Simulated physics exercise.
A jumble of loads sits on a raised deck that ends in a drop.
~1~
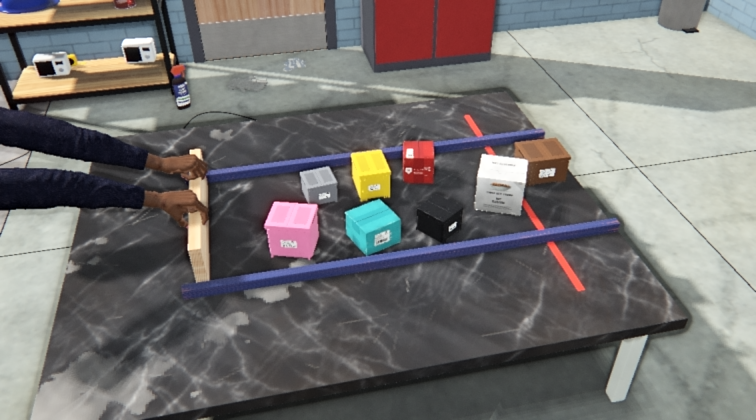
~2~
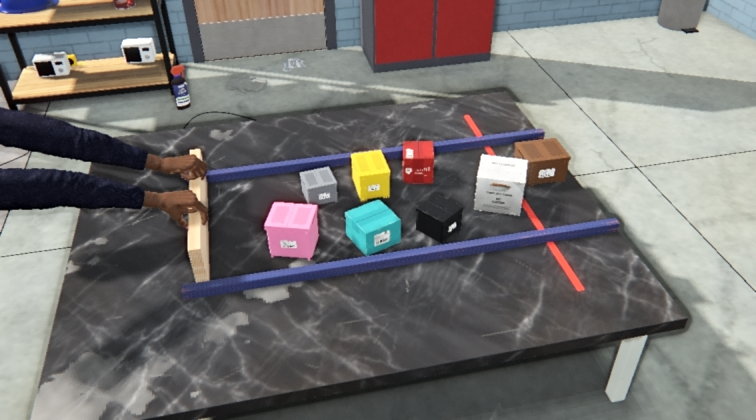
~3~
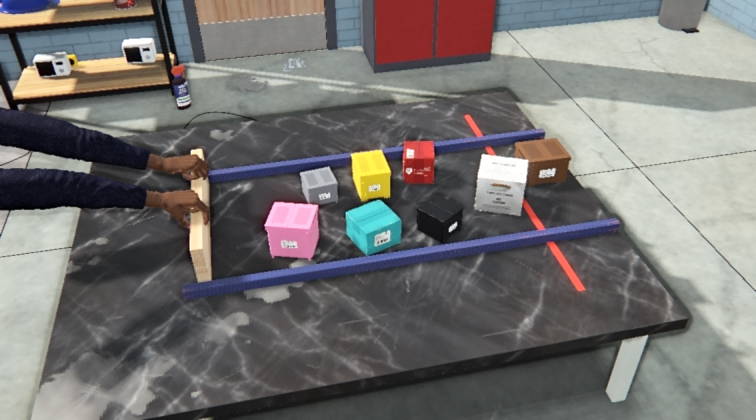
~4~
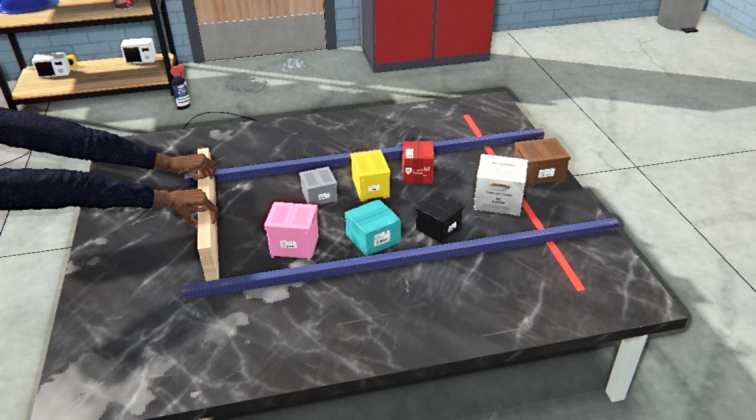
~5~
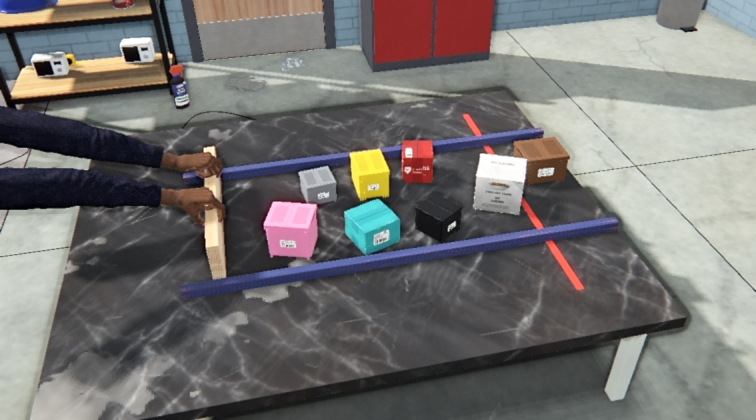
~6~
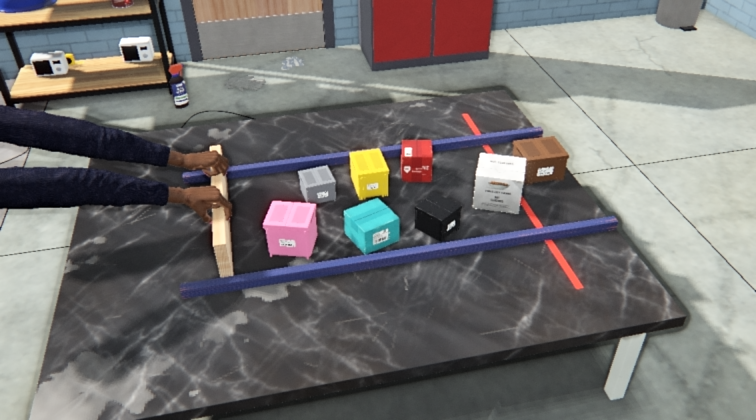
A wooden plank, held by two hands, slid a short way to the right between two blue rails on a dark marbled table, while the colorful boxes ahead of it stayed put.
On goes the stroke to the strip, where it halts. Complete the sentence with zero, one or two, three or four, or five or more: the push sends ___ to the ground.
The push sends three or four to the ground.
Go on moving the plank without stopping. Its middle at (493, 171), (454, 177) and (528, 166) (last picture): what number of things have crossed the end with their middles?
Past-the-end tally - position 1: 2, position 2: 0, position 3: 5.
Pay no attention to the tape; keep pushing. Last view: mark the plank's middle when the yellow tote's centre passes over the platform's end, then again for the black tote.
Roughly (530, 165); roughly (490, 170).
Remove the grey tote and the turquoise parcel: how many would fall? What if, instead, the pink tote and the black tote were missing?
The number is 1 for the first case and 2 for the second.
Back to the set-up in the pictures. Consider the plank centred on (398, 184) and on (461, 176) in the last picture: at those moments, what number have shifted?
The count reaches 6 first and 8 second.
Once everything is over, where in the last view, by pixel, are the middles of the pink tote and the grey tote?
They come to rest around (547, 189) and (516, 159).
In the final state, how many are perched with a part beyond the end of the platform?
The count is 2.
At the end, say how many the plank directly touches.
It's touching 2 at the end.
Soon after, none off yet; brown tote at rest near (539, 160); white box at rest near (499, 183); red parcel at rest near (417, 161).
After that, none off yet; brown tote at rest near (539, 160); white box at rest near (499, 183); red parcel displaced about its own width near (453, 156).
And then, none off yet; brown tote displaced a little near (559, 158); white box displaced about its own width near (527, 177); red parcel displaced well along near (517, 146).
In the end, the number that fall off is three or four; gone, black tote, red parcel and brown tote.
